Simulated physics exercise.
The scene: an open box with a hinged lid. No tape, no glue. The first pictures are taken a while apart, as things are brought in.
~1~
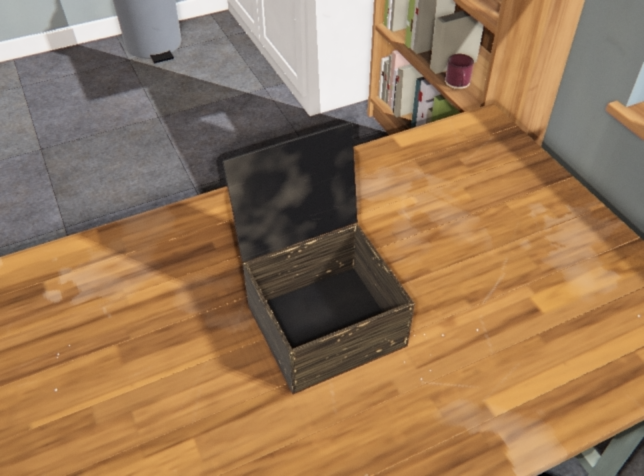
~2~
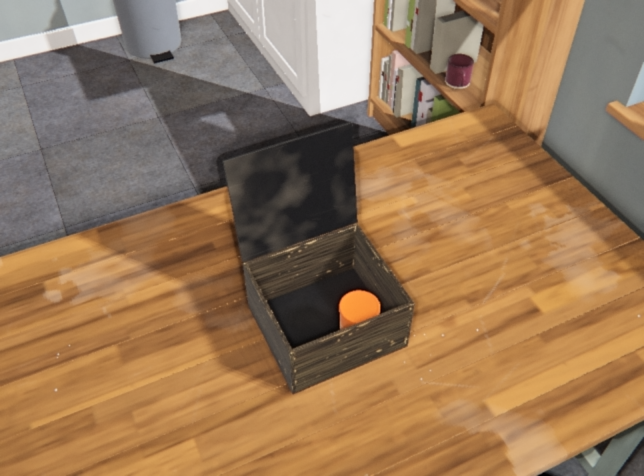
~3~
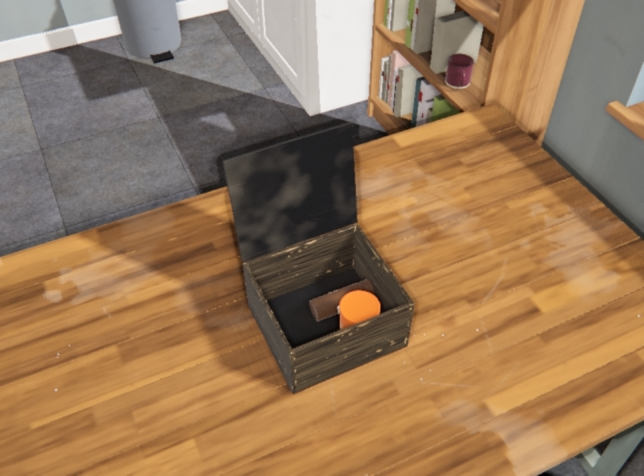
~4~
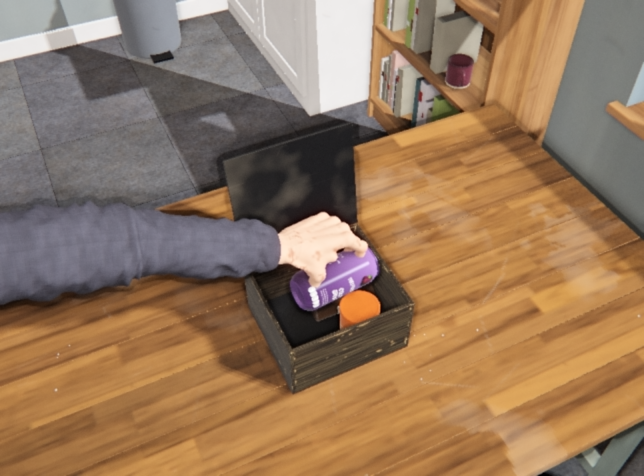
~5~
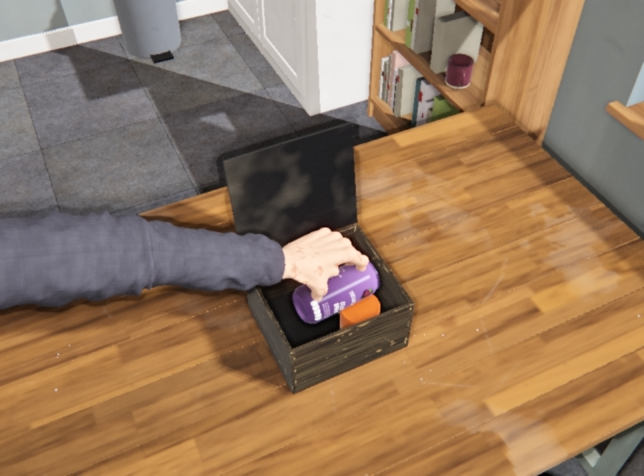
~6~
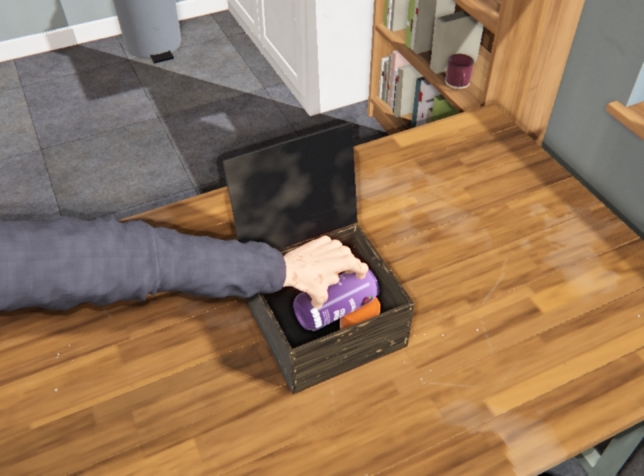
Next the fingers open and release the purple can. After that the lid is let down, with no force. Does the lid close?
As it turns out, it stays ajar.
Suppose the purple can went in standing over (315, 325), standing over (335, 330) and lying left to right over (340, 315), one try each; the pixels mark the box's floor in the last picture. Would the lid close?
First, it sits on the rim; second, it sits on the rim; third, it shuts flat.
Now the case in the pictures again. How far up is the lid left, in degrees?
About 8°.
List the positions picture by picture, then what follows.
In the first picture, the last thing is not in view yet.
In the second picture, the last thing is not in view yet.
In the third picture, the last thing is not in view yet; brown shaker (342, 300).
In the fourth picture, on its way; purple can (334, 278).
In the fifth picture, on its way; purple can (336, 291).
In the sixth picture, in place under the hand; purple can (336, 298).
Then, 0.50 s past the last view, purple can displaced about its own width near (304, 336).
Then, 1.30 s past the last view, lid 79° above the rim; purple can displaced about its own width near (307, 336).
Then, 1.70 s past the last view, lid 48° above the rim; purple can displaced about its own width near (307, 336).
Then, 2.00 s past the last view, lid 15° above the rim; purple can displaced about its own width near (307, 336).
Finally, lid 7° above the rim; moved from the start, purple can; the other 2 still in place. Final places as the last picture's camera would see them, purple can near (307, 336).
